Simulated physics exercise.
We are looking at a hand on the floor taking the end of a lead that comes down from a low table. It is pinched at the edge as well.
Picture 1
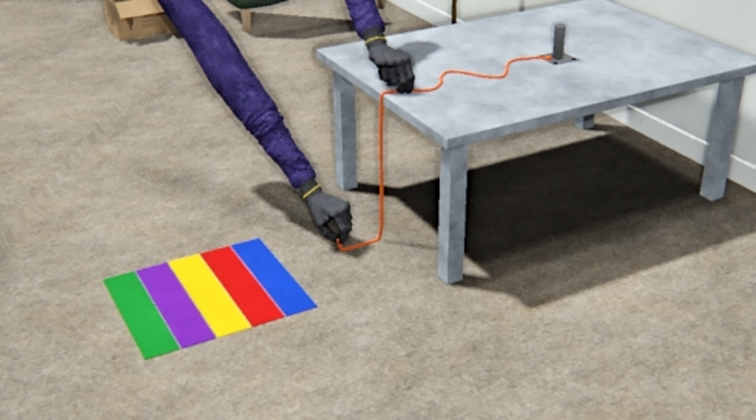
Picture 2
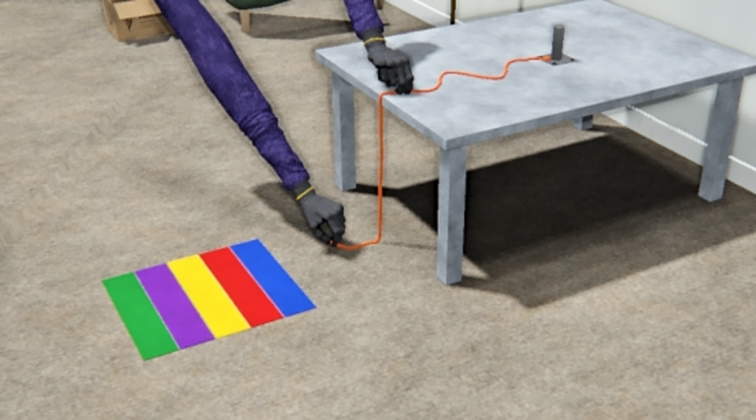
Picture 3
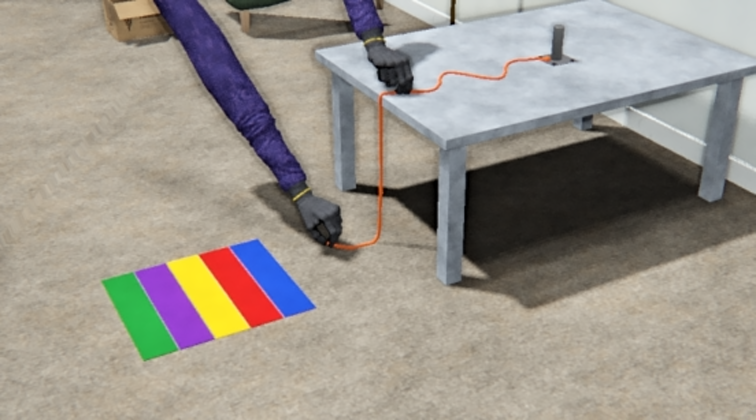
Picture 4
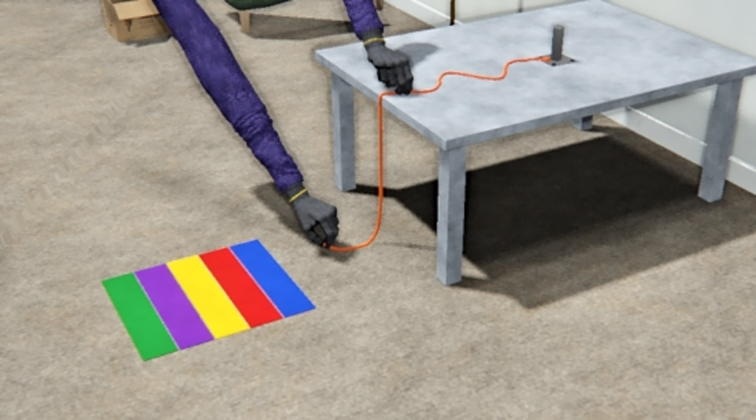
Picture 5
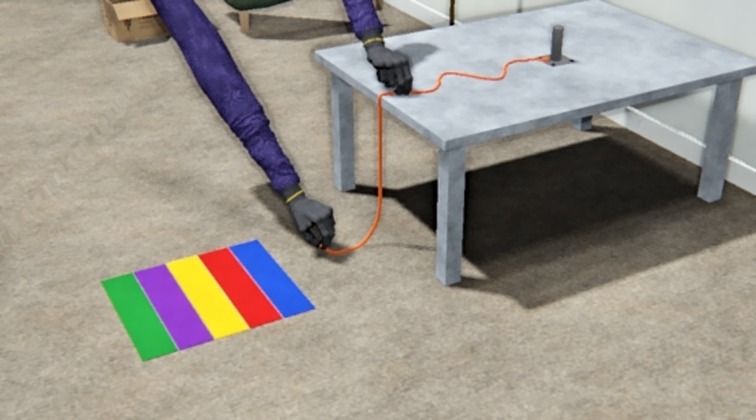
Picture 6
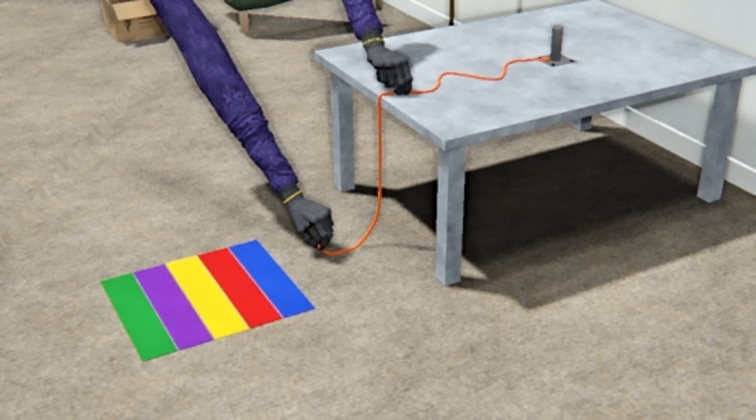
A low grey table stands on a brown carpeted floor near a pale wall, seen from above at an angle by a still camera. An orange lead runs from a dark post across the tabletop, pinched at the edge by one dark-gloved, purple-sleeved hand, and down to another holding its end, right of green, purple, yellow, red and blue stripes. The lower hand draws the end slightly left, the hanging lead curving more softly near the floor.
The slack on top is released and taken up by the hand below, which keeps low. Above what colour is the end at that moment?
The end stops over the purple strip.
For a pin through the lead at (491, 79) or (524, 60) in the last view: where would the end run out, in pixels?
About (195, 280) and (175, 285).
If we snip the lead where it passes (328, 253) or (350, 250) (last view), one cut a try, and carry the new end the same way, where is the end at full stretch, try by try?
Try by try, around (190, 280) and (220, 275).
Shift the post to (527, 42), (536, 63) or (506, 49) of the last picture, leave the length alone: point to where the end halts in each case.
In that order: (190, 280), (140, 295) and (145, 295).
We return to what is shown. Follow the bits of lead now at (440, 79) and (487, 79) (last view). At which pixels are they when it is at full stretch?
About (410, 90), and the other about (462, 79).
Soon after, end near (221, 273); over red.
Then, end near (189, 282); over yellow.
At full stretch, end near (169, 288); over purple. It gets as far as the purple strip.
